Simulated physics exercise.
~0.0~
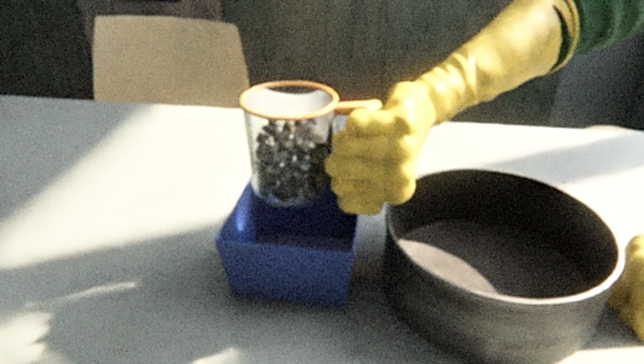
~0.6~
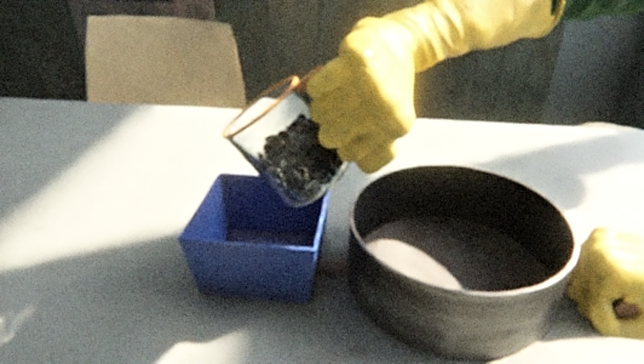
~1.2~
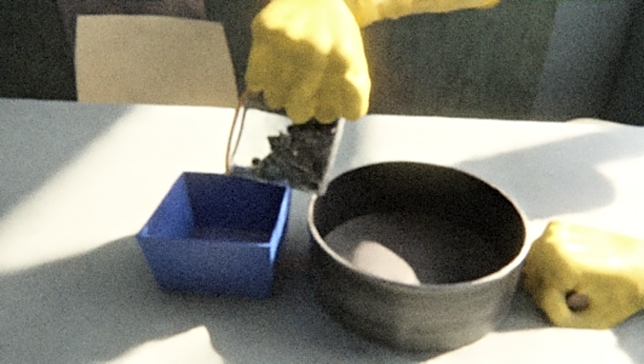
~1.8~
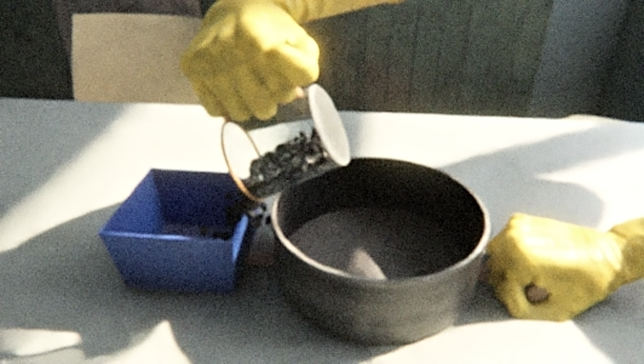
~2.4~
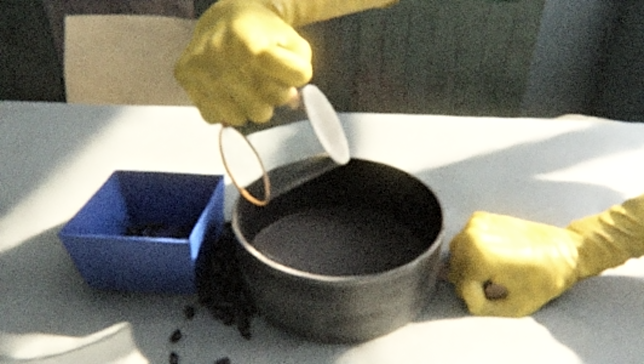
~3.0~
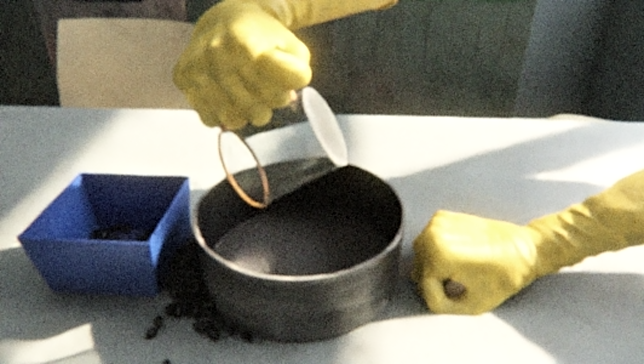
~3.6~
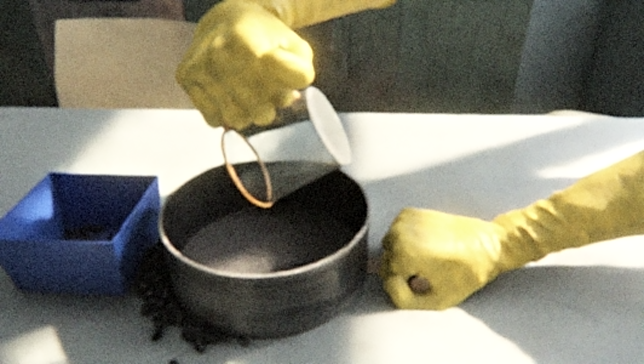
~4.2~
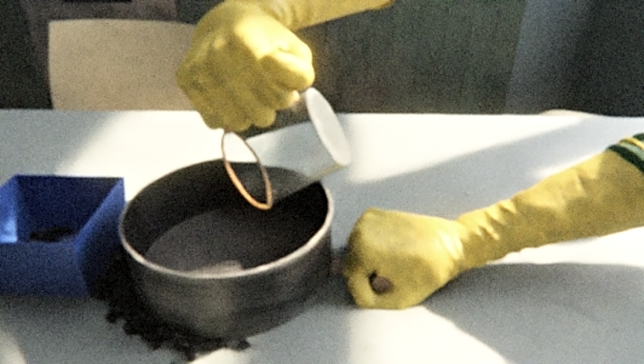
The video shows a yellow-gloved worker tipping a clear cup of black beans while a blue tin and a black pot slide left across a table. Some beans land in the tin, but many spill onto the table around the pot, leaving the cup empty.
